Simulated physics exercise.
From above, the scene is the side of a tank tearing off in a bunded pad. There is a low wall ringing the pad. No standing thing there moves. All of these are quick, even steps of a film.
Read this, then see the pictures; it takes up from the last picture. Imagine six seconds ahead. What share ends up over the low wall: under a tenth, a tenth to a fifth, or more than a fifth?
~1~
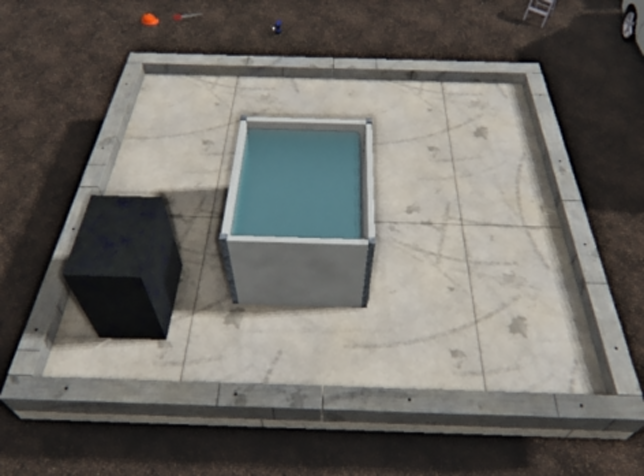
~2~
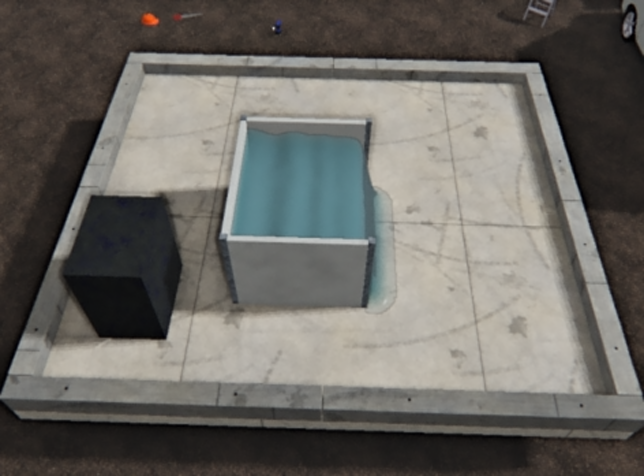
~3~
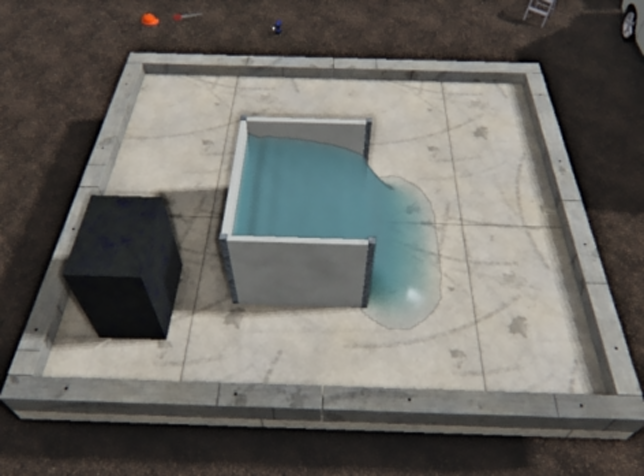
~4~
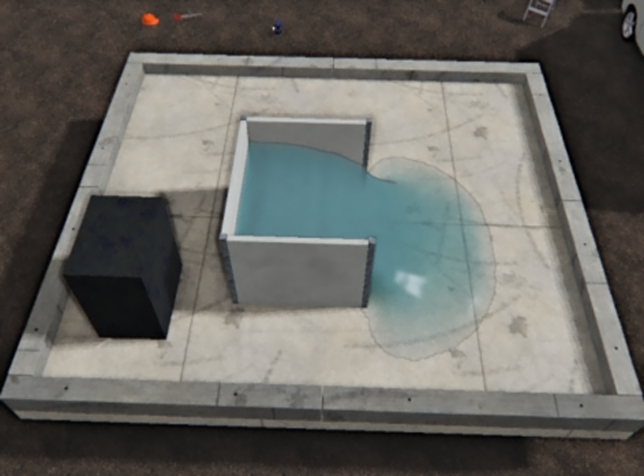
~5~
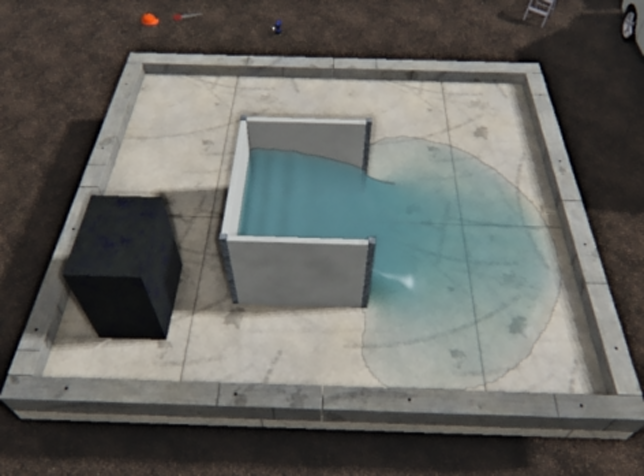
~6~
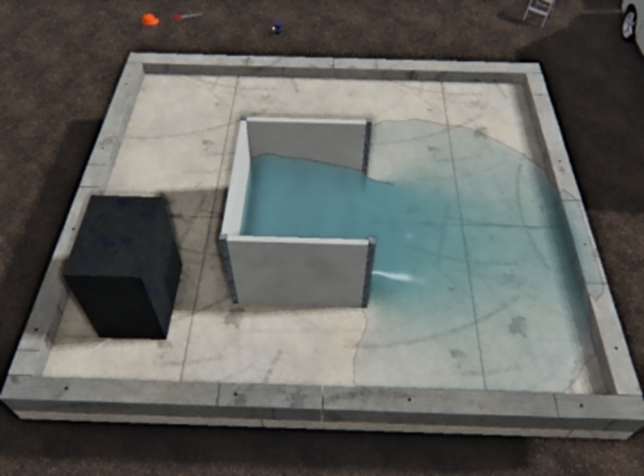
The part that gets over is more than a fifth.
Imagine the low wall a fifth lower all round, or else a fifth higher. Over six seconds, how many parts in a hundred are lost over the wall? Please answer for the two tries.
About 42 percent in the first case, about 22 percent in the second.
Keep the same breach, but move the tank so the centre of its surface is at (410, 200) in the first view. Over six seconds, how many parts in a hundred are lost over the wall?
Observed share: Around 46 %.
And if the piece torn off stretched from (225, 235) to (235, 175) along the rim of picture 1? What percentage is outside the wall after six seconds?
Estimate: 20 %.
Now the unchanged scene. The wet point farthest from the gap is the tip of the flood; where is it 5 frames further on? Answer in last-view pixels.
By then the tip should be at about (513, 85).
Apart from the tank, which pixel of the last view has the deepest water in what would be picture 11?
Somewhere around (595, 401).
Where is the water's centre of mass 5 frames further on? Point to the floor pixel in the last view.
The balance point is around (417, 244).
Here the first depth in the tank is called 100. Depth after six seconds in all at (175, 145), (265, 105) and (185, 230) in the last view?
The three come to near 2, 4 and 2 per cent respectively.
A moment on, water covers 40 % of the floor; the low wall has let 1 % over.
Next, water covers 40 % of the floor; the low wall has let 5 % over.
Then, water covers 45 % of the floor; the low wall has let 24 % over.
Later, water covers 65 % of the floor; the low wall has let 27 % over.
In the end, water covers 80 % of the floor; the low wall has let 28 % over.
